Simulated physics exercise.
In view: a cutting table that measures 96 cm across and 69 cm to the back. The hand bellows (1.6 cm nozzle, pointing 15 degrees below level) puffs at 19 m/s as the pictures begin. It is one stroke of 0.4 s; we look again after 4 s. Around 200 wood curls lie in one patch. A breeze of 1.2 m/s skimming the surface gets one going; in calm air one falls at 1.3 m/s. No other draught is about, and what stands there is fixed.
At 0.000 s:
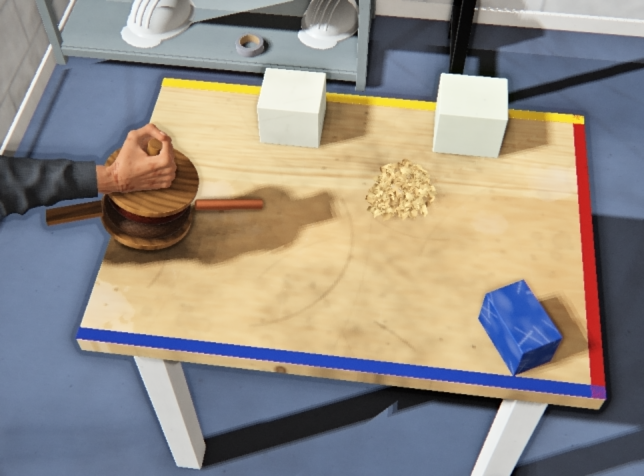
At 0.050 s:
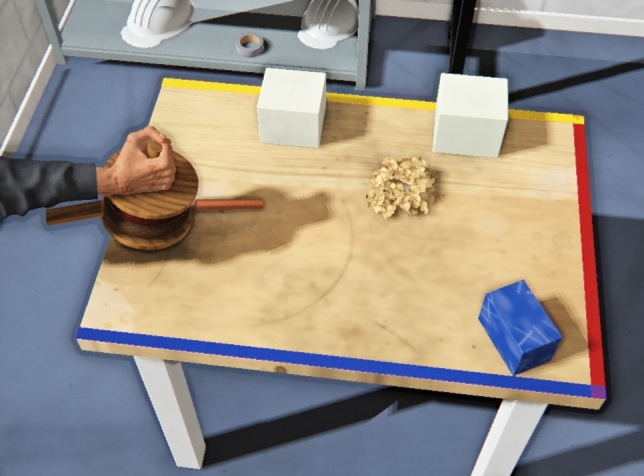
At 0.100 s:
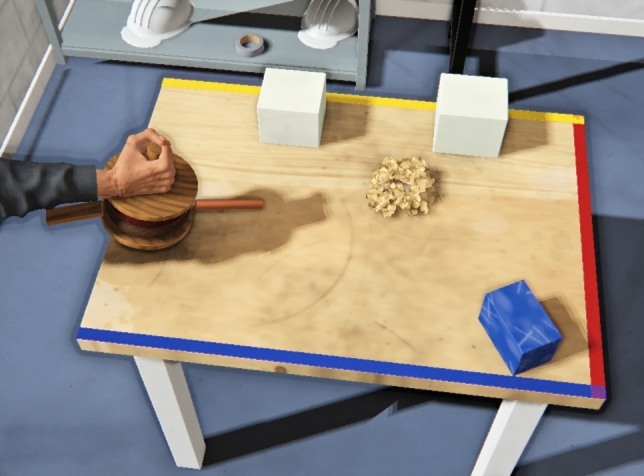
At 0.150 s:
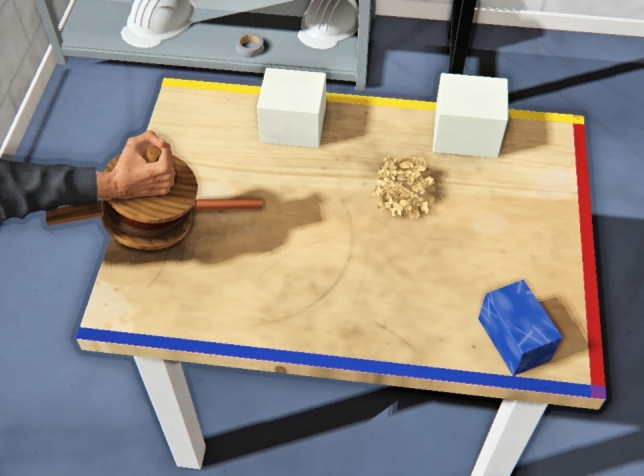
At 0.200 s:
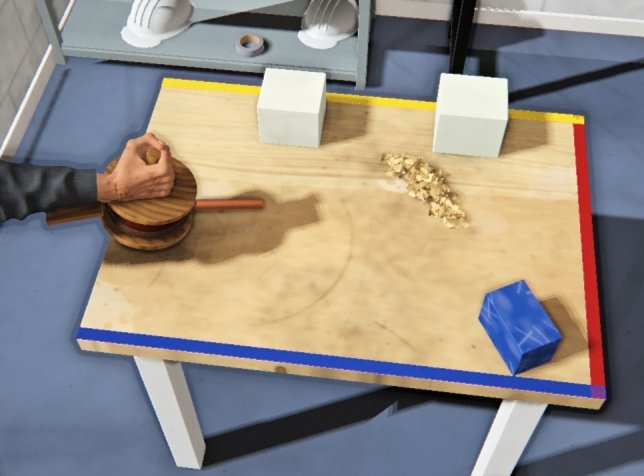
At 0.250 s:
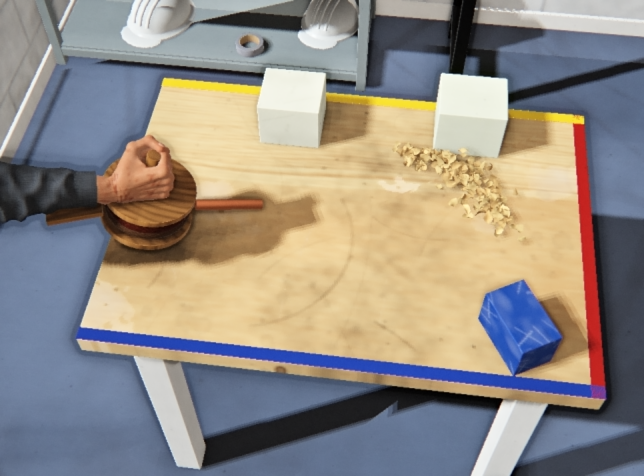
Hand holding round wooden hand bellows at a table's left side, pale wood curls shifting and then scattering rightward past white blocks.
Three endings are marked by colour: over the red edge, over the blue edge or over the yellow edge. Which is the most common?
It is red that takes the most.
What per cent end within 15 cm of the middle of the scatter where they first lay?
Some 0 per cent.
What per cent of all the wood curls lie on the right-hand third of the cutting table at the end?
Some 4 per cent.
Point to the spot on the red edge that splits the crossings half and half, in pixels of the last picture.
At about (587, 164).
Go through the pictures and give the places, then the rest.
In the first picture, the middle of the wood curls is near (404, 191), none has stirred yet and the mouth of the hand bellows is at (262, 204).
In the second picture, the middle of the wood curls is near (407, 178), none has stirred yet, the yellow edge is centred on (370, 97), the red edge is centred on (593, 241) and the blue edge is centred on (335, 369).
In the third picture, the middle of the wood curls is near (407, 178), none has stirred yet, the top of a block is at (474, 96) and the top of a block is at (292, 90).
In the fourth picture, the middle of the wood curls is near (407, 180), the farthest in sight from the hand bellows is at (423, 173) and about 10 % have left their places.
In the fifth picture, the middle of the wood curls is near (429, 182), the farthest in sight from the hand bellows is at (448, 177) and about 65 % have left their places.
In the sixth picture, the middle of the wood curls is near (457, 170), the farthest in sight from the hand bellows is at (515, 193) and about 95 % have left their places.
After 0.8 s the count stands so, 8 % are over the yellow edge, 86 % over the red edge and 0 % over the blue edge.
After 1.3 s the count stands so, 8 % are over the yellow edge, 86 % over the red edge and 0 % over the blue edge.
After 2.2 s the count stands so, 8 % are over the yellow edge, 86 % over the red edge and 0 % over the blue edge.
After 4.0 s, at the end, 8 % are over the yellow edge, 86 % over the red edge and 0 % over the blue edge.
